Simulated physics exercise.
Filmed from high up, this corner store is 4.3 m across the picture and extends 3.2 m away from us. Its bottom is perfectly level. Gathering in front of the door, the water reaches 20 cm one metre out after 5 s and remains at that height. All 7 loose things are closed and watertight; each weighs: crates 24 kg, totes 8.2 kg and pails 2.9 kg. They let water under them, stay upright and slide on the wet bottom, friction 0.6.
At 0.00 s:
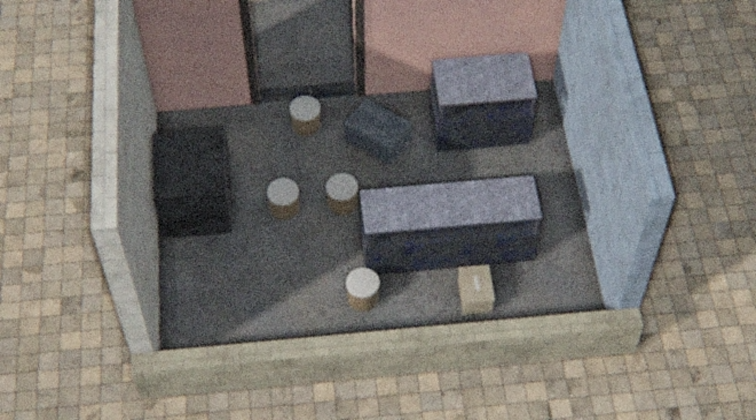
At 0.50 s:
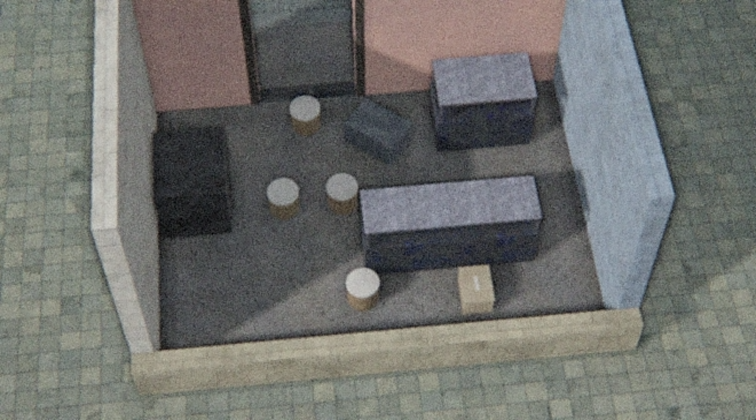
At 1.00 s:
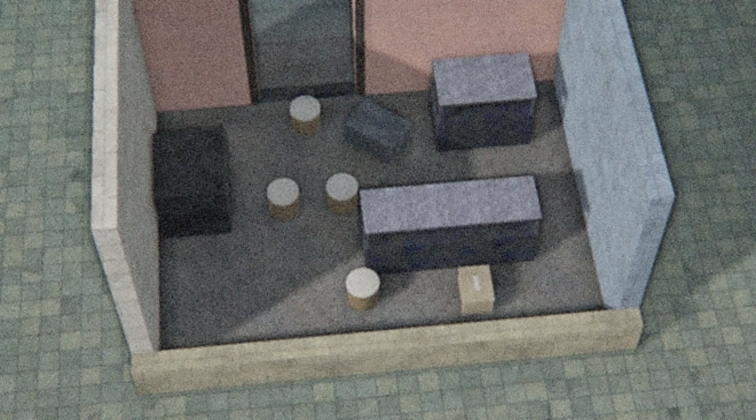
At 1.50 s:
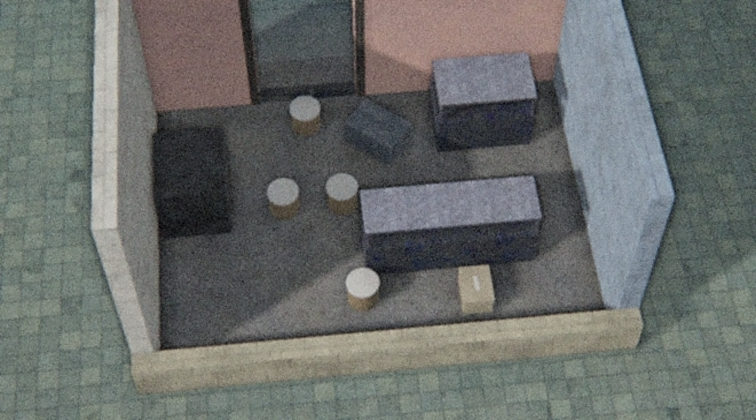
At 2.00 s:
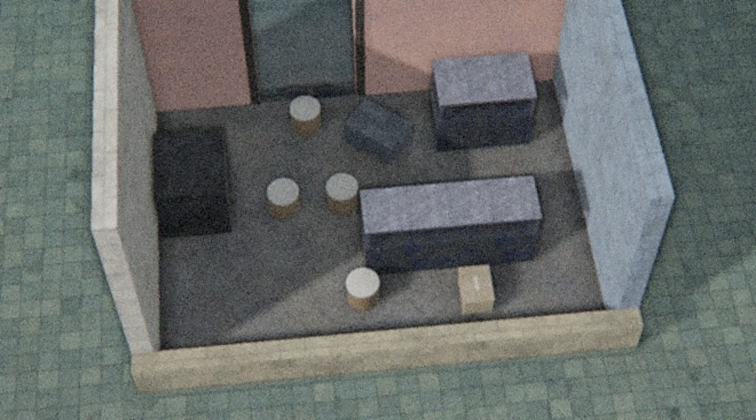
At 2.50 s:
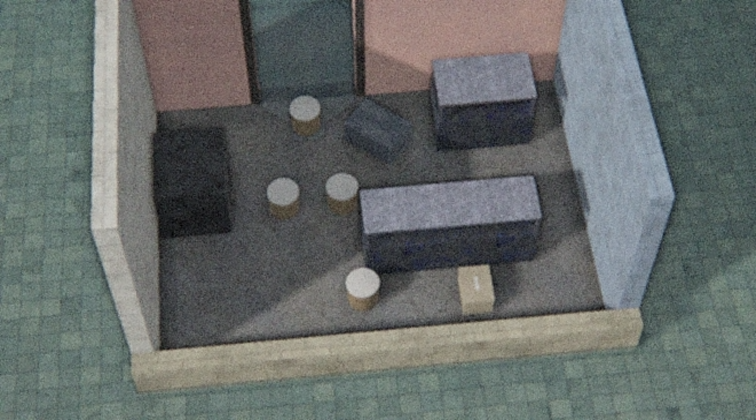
In this clip, seen from above, a small walled shop holds dark blocks and pale-topped cylinders that stay still, while greenish water spreads over the paving outside and rises against the doorway, barely reaching the floor inside.
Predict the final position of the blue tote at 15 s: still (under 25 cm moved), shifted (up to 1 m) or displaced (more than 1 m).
It ends a long distance off.
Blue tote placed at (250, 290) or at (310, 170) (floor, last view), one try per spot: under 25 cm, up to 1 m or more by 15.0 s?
Run 1 - short shift; run 2 - well off.
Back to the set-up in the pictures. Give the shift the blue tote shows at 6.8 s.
It is about 0 cm out of place by then.
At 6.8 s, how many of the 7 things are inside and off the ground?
The number is 3.
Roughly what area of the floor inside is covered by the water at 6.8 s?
Roughly 9.0 m2.
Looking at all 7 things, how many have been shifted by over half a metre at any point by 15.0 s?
I count 6 of them.
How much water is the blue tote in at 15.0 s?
Depth: About 13 cm.
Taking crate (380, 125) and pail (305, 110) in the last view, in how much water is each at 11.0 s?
First about 5 cm, second about 10 cm.
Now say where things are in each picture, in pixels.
The blue tote is out of sight; 0.0 m2 under water; 0 of 7 have shifted, in the first frame.
The blue tote is out of sight; water covers 0.0 m2; 0 of 7 have shifted, in the second frame.
The blue tote is out of sight; water covers 0.0 m2; 0 of 7 have shifted, in the third frame.
The blue tote is out of sight; water covers 0.0 m2; 0 of 7 have shifted, in the fourth frame.
The blue tote is out of sight; water covers 0.0 m2; 0 of 7 have shifted, in the fifth frame.
The blue tote is out of sight; 0.2 m2 under water; 0 of 7 have shifted, in the sixth frame.
After 3.5 s the blue tote is near (510, 191), 0.0 m from its start, aground; 0 afloat.
After 6.8 s the blue tote is near (510, 191), 0.0 m from its start, aground; 3 afloat.
After 11.0 s the blue tote is near (510, 188), 0.0 m from its start, aground; 5 afloat.
After 15.0 s the blue tote is near (347, 184), 1.7 m from its start, afloat; 7 afloat.
